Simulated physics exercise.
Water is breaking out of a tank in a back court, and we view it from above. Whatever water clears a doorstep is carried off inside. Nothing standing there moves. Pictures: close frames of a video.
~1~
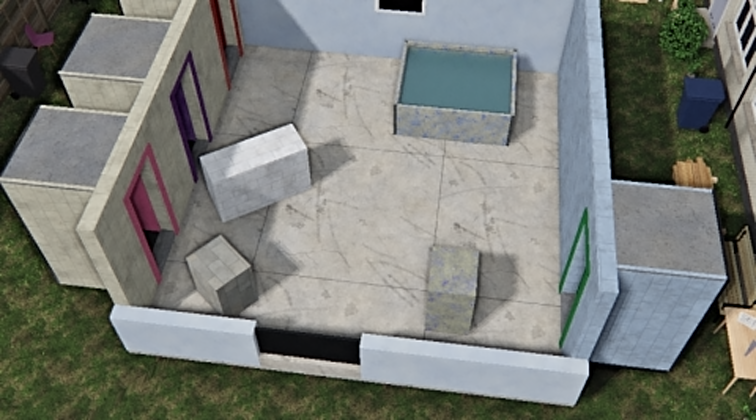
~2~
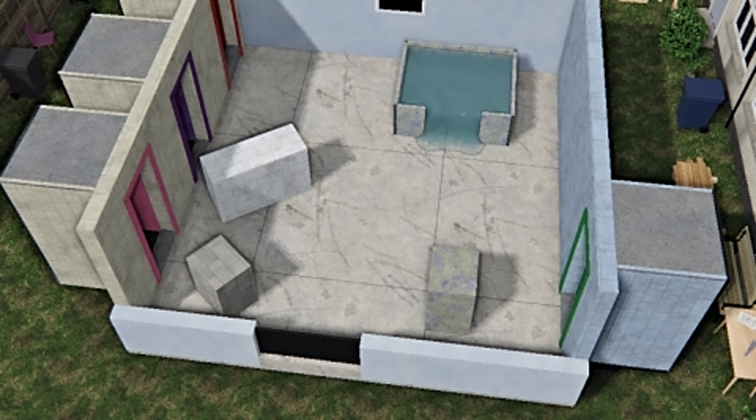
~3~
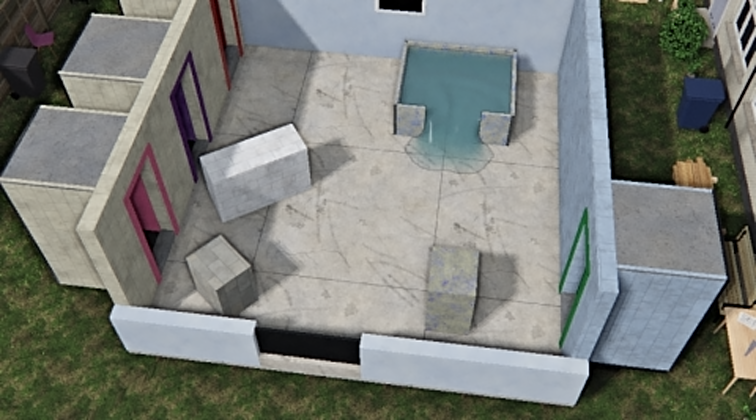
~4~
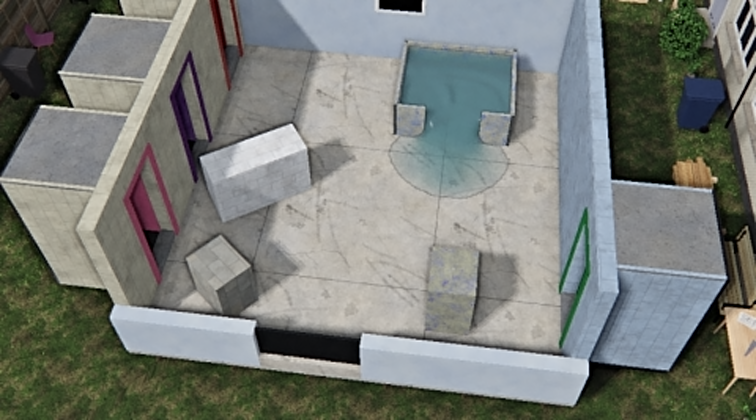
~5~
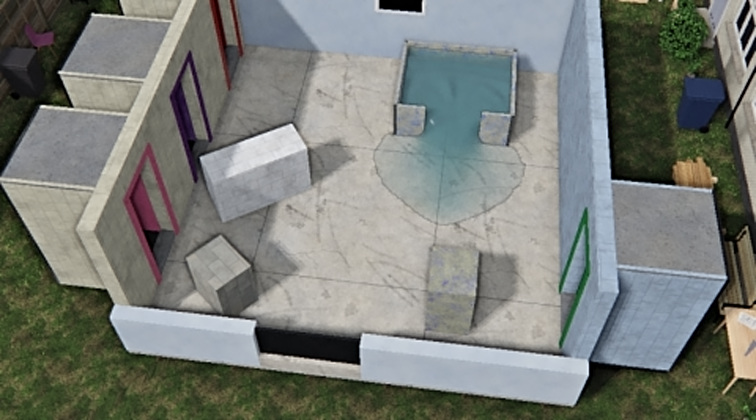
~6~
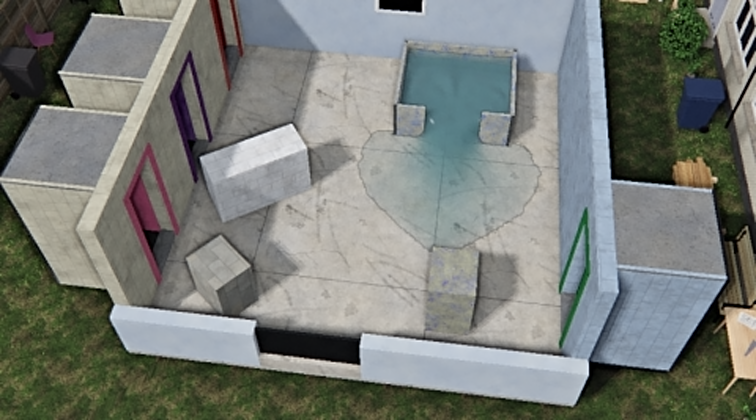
Water pours through a gap in the tank's front and spreads across the courtyard floor.
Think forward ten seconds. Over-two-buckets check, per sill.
Result: The red door respects the limit for sure; the pink door respects the limit for sure; the green door breaks the limit for sure; the purple door respects the limit for sure.
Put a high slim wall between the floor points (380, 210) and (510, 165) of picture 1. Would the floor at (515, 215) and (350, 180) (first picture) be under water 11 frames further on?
Not wet, soaked.
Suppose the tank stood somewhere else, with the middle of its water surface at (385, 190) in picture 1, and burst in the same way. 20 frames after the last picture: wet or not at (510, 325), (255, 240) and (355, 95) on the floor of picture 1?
Going through them in that order: Waterlogged, waterlogged and still bare.
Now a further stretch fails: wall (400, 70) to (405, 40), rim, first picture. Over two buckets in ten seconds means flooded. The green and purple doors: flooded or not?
Put simply, the green door falls below the limit; the purple door overflows.
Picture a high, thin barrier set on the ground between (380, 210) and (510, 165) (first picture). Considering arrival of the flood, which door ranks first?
It's the pink-painted one.
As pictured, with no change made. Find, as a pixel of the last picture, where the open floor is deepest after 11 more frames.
Roughly at pixel (555, 369).
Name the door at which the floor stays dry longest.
The one in red.
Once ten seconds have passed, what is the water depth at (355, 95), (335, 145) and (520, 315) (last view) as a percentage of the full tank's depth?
About 4, 4 and 8 per cent.
A moment on, water covers 35 % of the floor; the red door not reached, the pink door not reached, the green door not reached, the purple door not reached.
Next, water covers 50 % of the floor; the red door not reached, the pink door not reached, the green door under two buckets in, the purple door not reached.
Then, water covers 55 % of the floor; the red door not reached, the pink door wet at the sill, nothing in, the green door over two buckets in, the purple door not reached.
Later, water covers 60 % of the floor; the red door not reached, the pink door wet at the sill, nothing in, the green door far over two buckets in, the purple door wet at the sill, nothing in.
In the end, water covers 90 % of the floor; the red door wet at the sill, nothing in, the pink door wet at the sill, nothing in, the green door far over two buckets in, the purple door wet at the sill, nothing in.
